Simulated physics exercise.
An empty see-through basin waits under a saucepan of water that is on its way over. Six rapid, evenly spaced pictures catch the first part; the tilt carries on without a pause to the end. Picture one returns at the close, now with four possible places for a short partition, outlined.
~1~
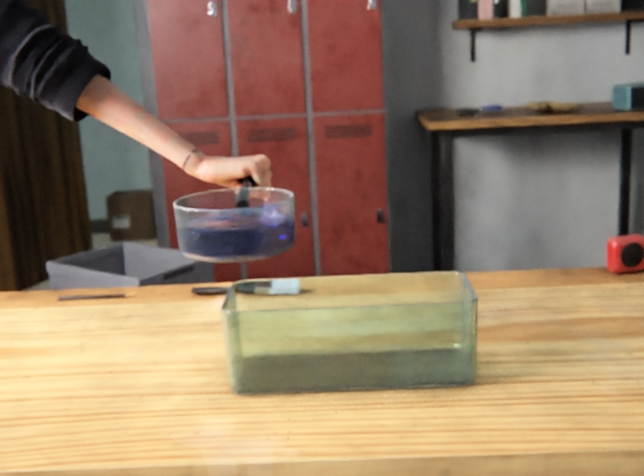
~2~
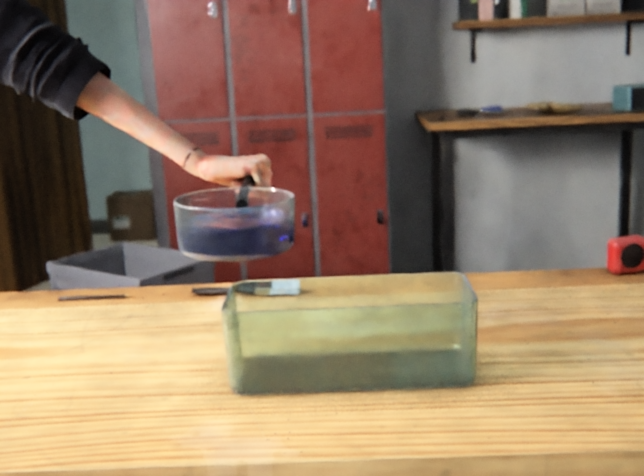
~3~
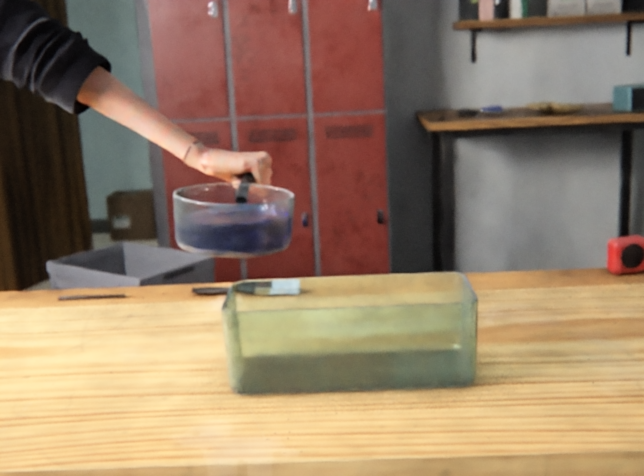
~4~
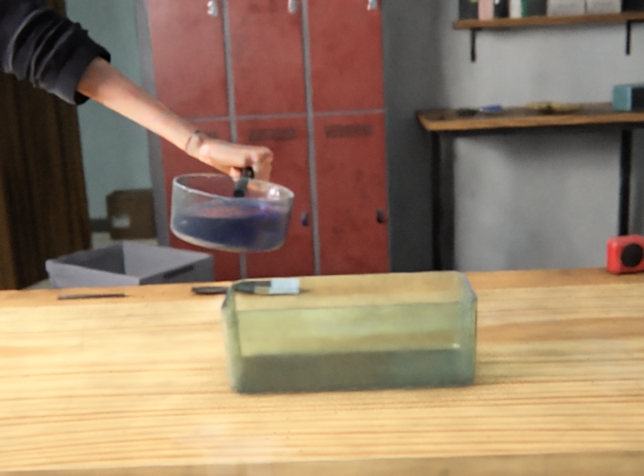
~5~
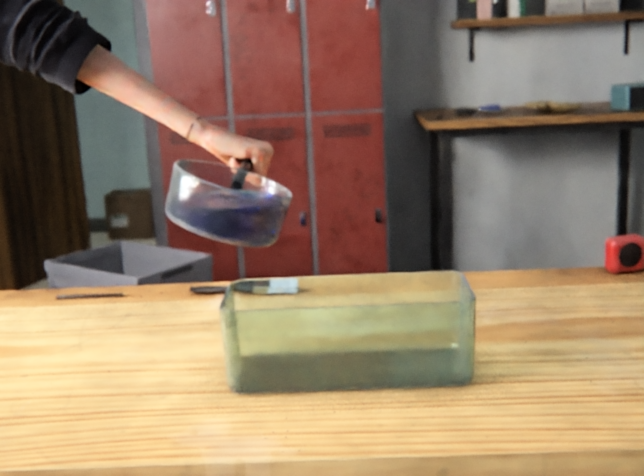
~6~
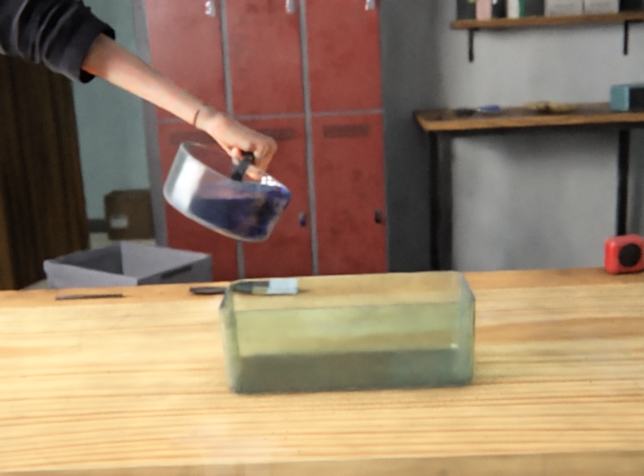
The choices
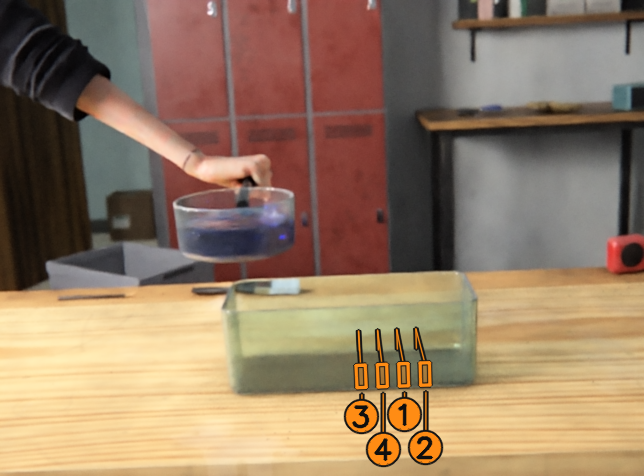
At a wooden workbench in front of red lockers, a hand held a clear saucepan of bluish-purple liquid level above a see-through basin, then gradually tilted it to the right.
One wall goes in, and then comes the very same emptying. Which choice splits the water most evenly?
4 works best here.
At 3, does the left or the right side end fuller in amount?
The right one.
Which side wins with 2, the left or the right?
The left one.
On the marked copy, 1 at (404, 392); 2 at (425, 391); 3 at (361, 394); 4 at (383, 393).
If 1 is chosen, about 83 % ends left of the wall and 16 % right of it.
If 2 is chosen, about 86 % ends left of the wall and 13 % right of it.
If 3 is chosen, about 18 % ends left of the wall and 82 % right of it.
If 4 is chosen, about 47 % ends left of the wall and 52 % right of it.
